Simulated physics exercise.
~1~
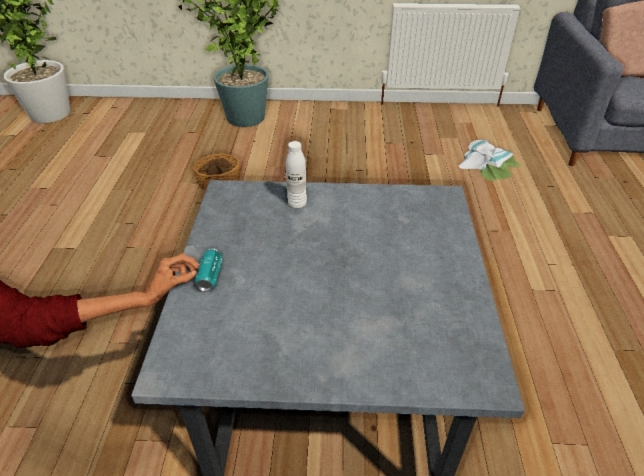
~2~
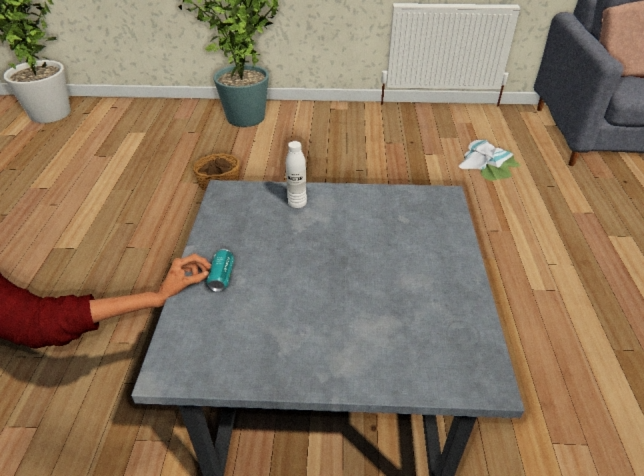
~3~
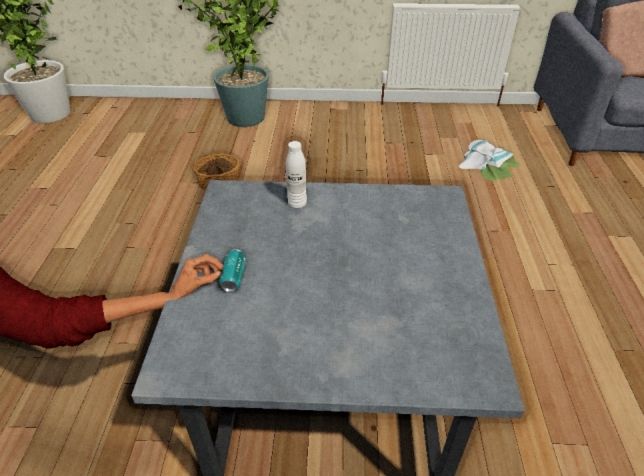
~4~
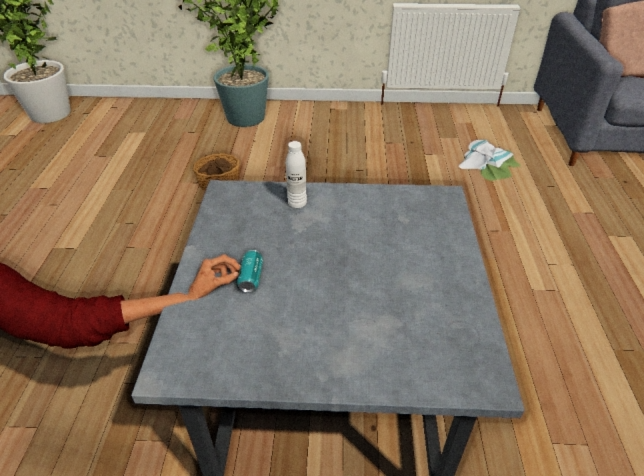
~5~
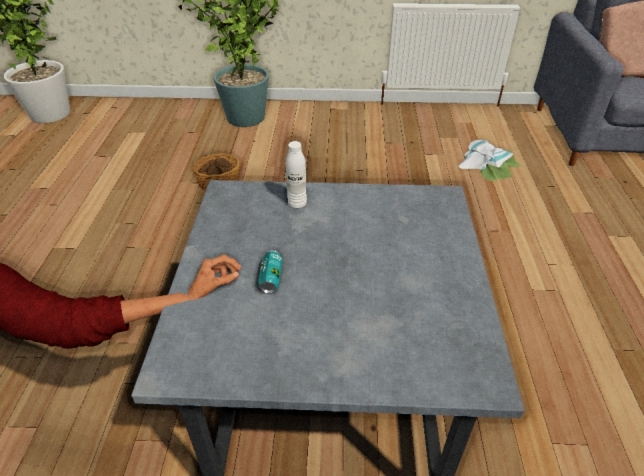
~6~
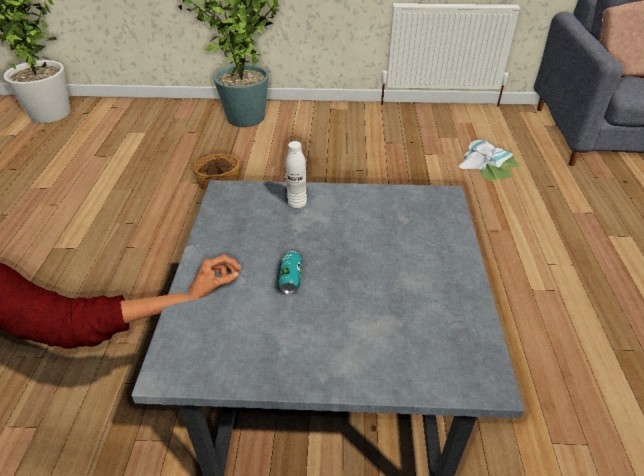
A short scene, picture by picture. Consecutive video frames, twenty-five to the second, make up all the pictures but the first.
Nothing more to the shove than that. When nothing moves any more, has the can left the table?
Yes, it is off the table.
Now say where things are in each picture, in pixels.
The first picture shows under the hand; turquoise can (209, 270).
The second picture shows under the hand; turquoise can (221, 270).
The third picture shows under the hand; turquoise can (233, 270).
The fourth picture shows turquoise can (250, 271).
The fifth picture shows turquoise can (270, 271) rolled about its own width.
The sixth picture shows turquoise can (290, 272) rolled well along.
Then, 0.30 s after the last picture, turquoise can rolled well along near (438, 276).
Then, 0.70 s after the last picture, turquoise can now off the table.
By the end, off the table, turquoise can.
